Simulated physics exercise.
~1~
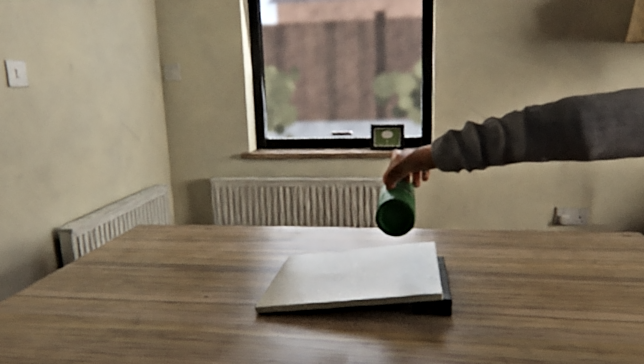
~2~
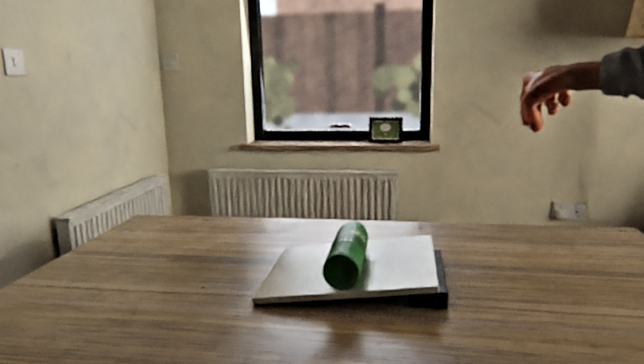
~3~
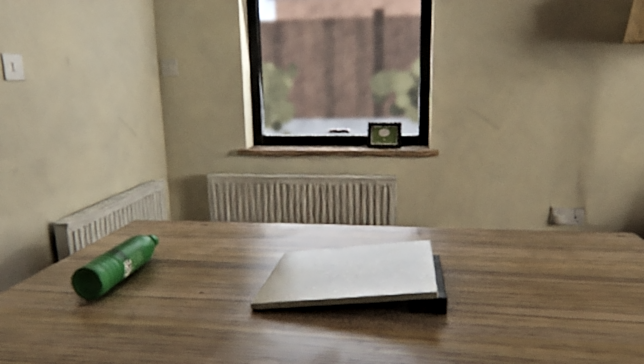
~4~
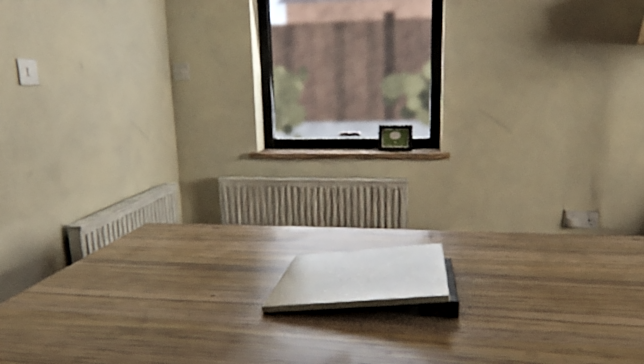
A green bottle is held on its side by a hand above a tilted white board on a wooden table, then released onto it. As the hand withdraws, the bottle rolls left down the board and across the table, ending out of sight while the board stays put.
